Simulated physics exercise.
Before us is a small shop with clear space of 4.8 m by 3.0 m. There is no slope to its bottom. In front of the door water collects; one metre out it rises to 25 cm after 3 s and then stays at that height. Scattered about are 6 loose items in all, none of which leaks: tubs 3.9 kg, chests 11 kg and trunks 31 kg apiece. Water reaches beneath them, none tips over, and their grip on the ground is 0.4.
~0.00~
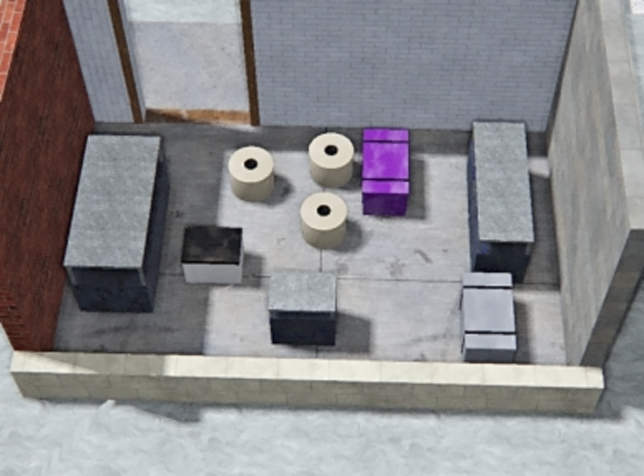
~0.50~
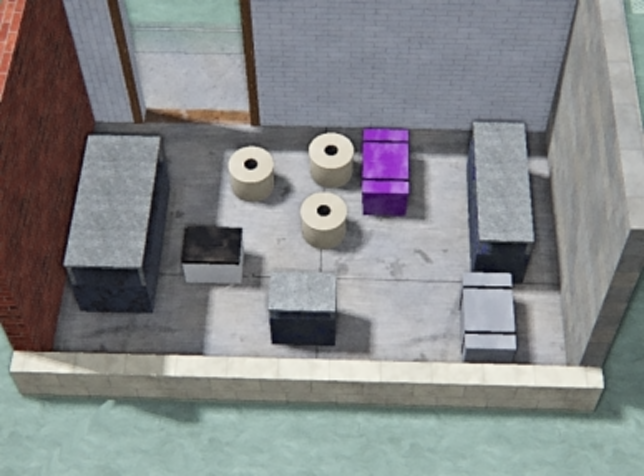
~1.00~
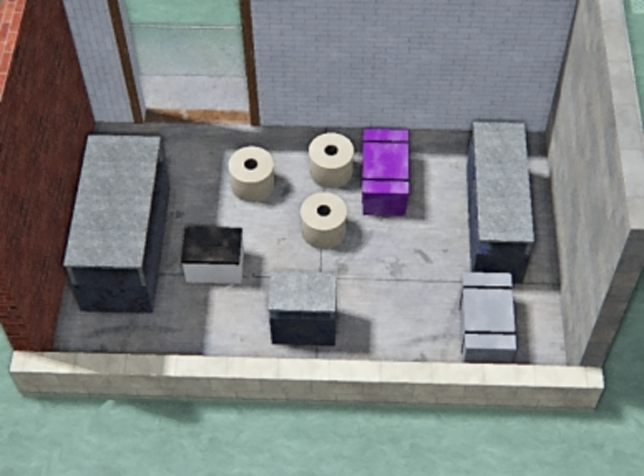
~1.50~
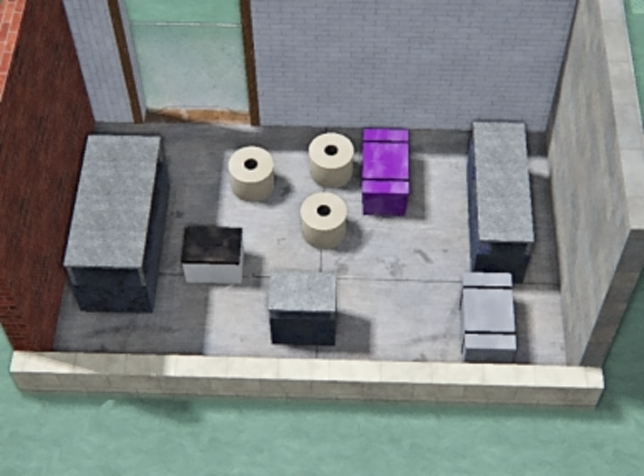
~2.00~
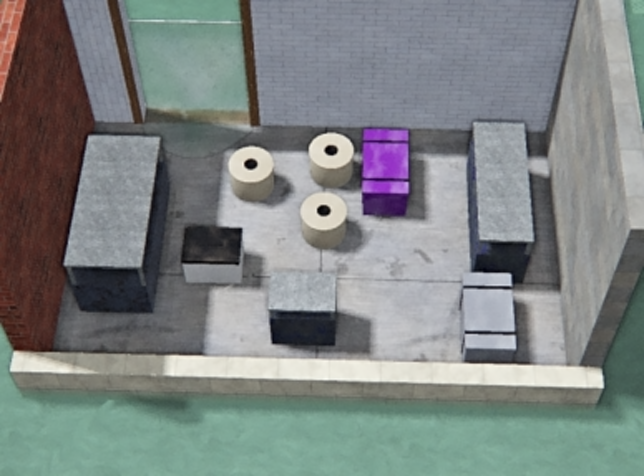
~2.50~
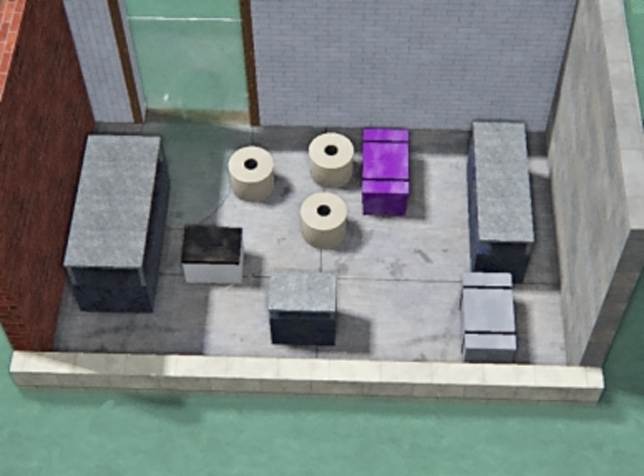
Green water spreading around a small walled shop, then seeping through the doorway across the floor while boxes and drums sit still.
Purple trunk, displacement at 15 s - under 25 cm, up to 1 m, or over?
It will shift a modest distance.
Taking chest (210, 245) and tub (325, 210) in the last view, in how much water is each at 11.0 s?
Roughly 18 and 13 cm.
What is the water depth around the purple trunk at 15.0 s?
I'd say around 12 cm.
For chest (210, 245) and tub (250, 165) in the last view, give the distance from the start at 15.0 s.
One is off by 80 cm, the other by 60 cm, in the order asked.
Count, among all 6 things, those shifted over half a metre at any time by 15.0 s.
The tally stands at 6.
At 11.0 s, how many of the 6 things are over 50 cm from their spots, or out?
That would be 4.
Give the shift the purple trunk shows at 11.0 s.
It is about 10 cm out of place by then.
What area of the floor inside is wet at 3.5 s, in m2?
That flooded area is roughly 4.0 m2.
After 3.5 s the purple trunk is near (386, 161), 0.0 m from its start, aground; 0 afloat.
After 6.8 s the purple trunk is near (386, 161), 0.0 m from its start, aground; 3 afloat.
After 11.0 s the purple trunk is near (378, 160), 0.1 m from its start, aground; 4 afloat.
After 15.0 s the purple trunk is near (363, 202), 0.6 m from its start, afloat; 6 afloat.
